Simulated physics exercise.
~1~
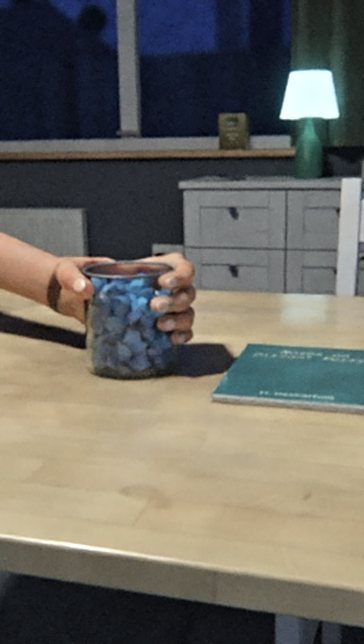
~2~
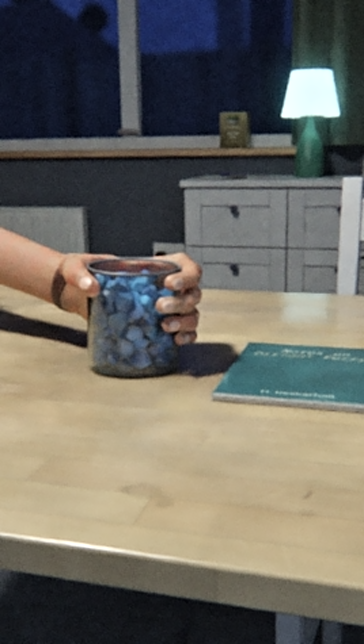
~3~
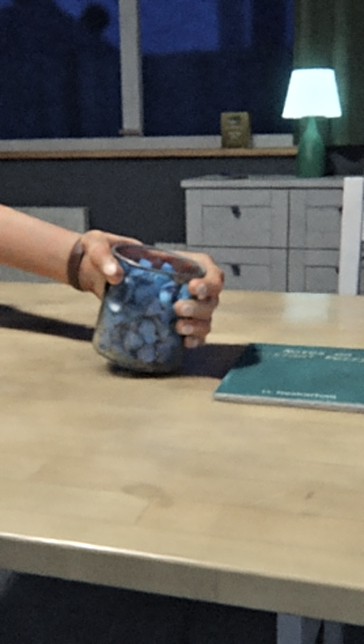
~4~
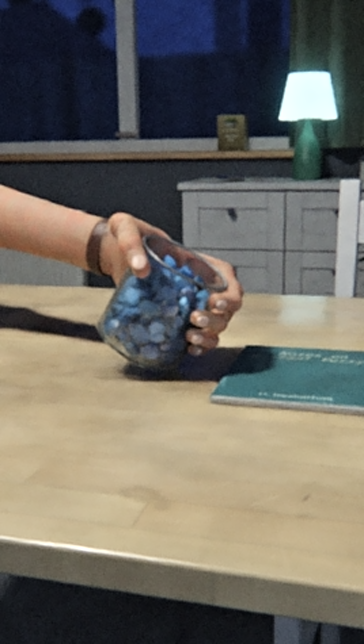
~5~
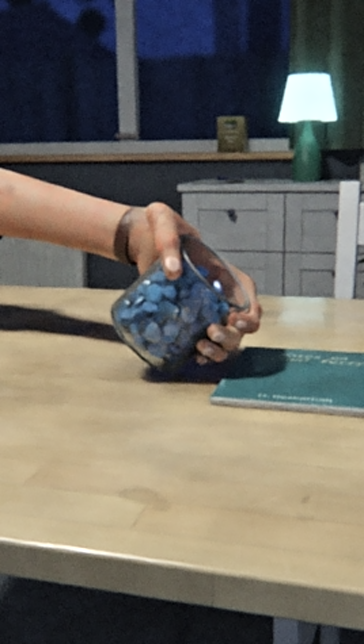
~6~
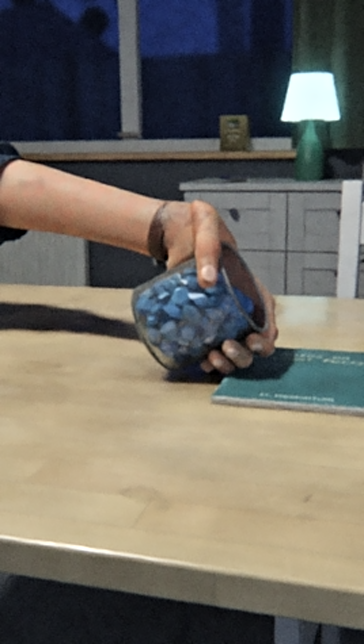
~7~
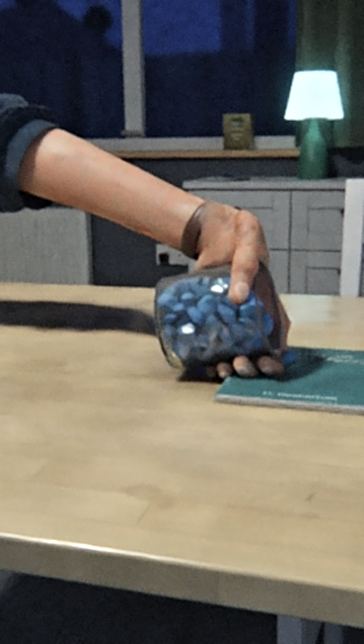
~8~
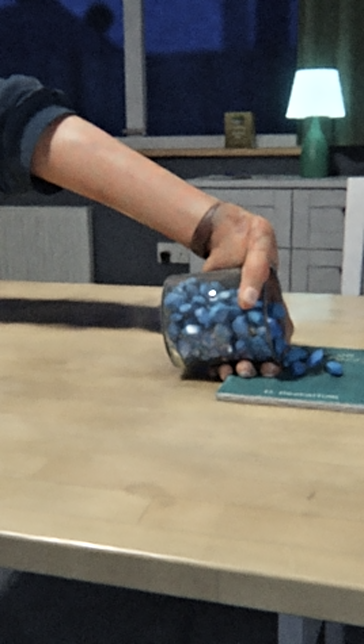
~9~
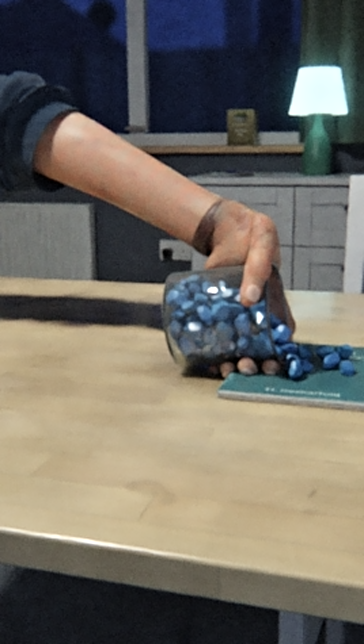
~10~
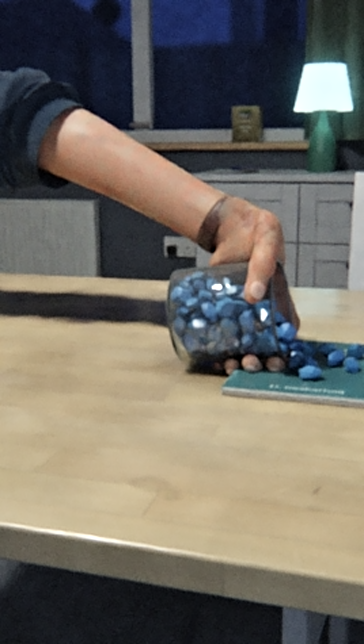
In the video, a hand holds an upright glass of blue stones on a wooden table, then tips it to the right until it lies nearly on its side against a green book. A few stones spill onto the book, while most remain inside the held glass.
